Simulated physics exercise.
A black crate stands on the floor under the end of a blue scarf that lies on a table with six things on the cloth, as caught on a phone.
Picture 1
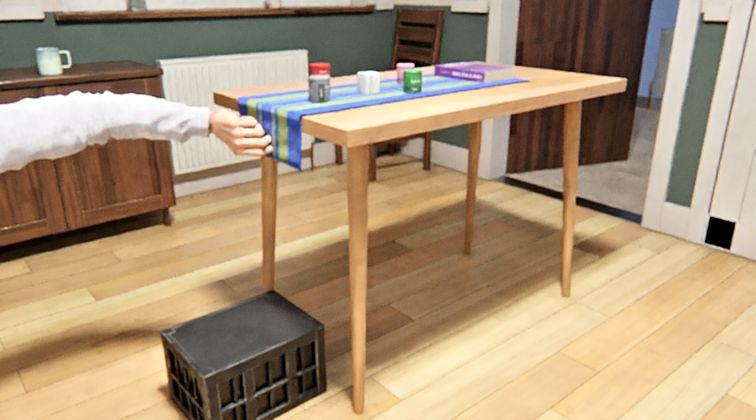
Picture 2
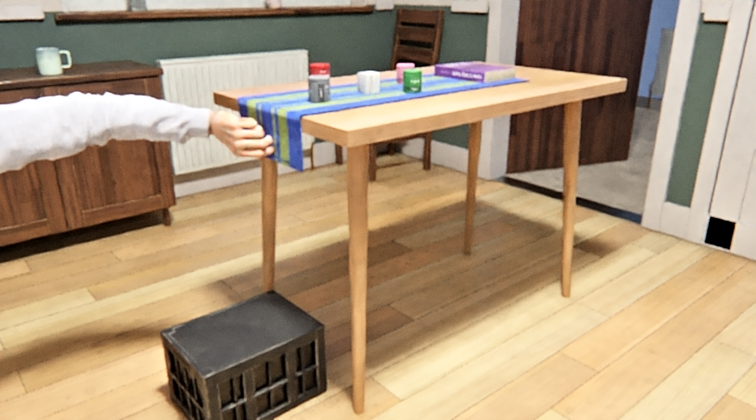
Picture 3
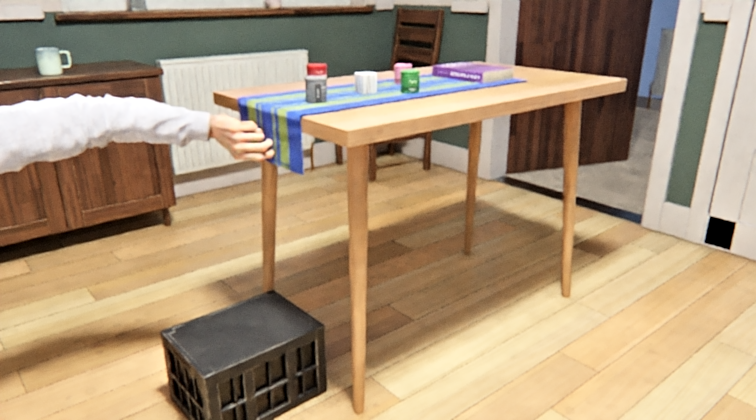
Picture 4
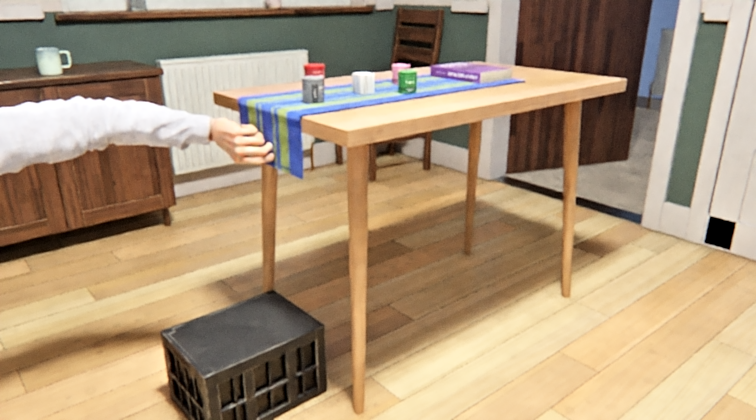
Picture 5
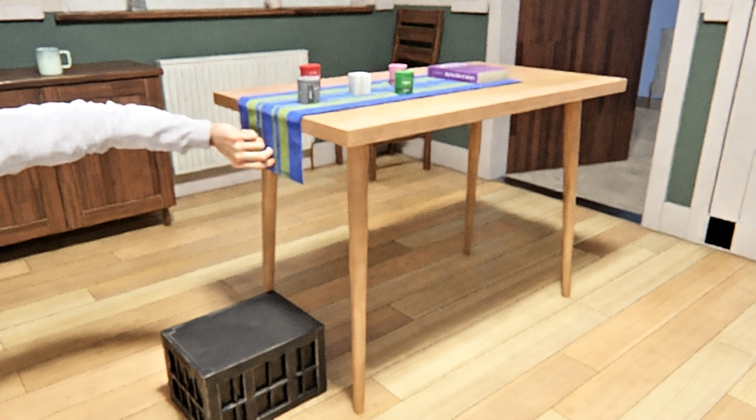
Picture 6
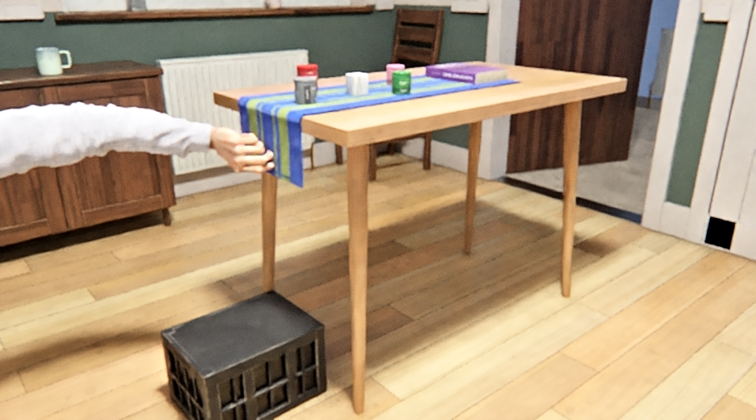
A hand slowly pulls a striped blue cloth leftward over a table's edge, shifting the objects on it.
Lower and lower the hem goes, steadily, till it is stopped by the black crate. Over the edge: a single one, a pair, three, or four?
Four.
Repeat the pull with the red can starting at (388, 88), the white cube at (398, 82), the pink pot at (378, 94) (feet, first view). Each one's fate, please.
Outcome: Red can falls away, white cube stays, pink pot falls away.
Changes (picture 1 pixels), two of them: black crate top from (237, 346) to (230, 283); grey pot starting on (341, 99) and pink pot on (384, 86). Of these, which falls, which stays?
The grey pot is lost, the pink pot stays put.
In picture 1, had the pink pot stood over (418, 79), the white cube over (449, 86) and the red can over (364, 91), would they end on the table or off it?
Pink pot stays, white cube stays, red can gone.
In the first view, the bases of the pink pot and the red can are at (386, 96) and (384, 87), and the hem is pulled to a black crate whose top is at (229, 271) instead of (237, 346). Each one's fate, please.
The pink pot stays aboard, and the red can stays aboard.
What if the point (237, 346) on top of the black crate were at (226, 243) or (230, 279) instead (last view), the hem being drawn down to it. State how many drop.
Over the edge: 1, then 2.
A little later, hem near (273, 241); grey pot and red can gone.
Next, hem near (275, 298); grey pot, red can and white cube gone.
When it is over, hem on the crate; grey pot, red can, white cube and green pot gone. The answer is four.
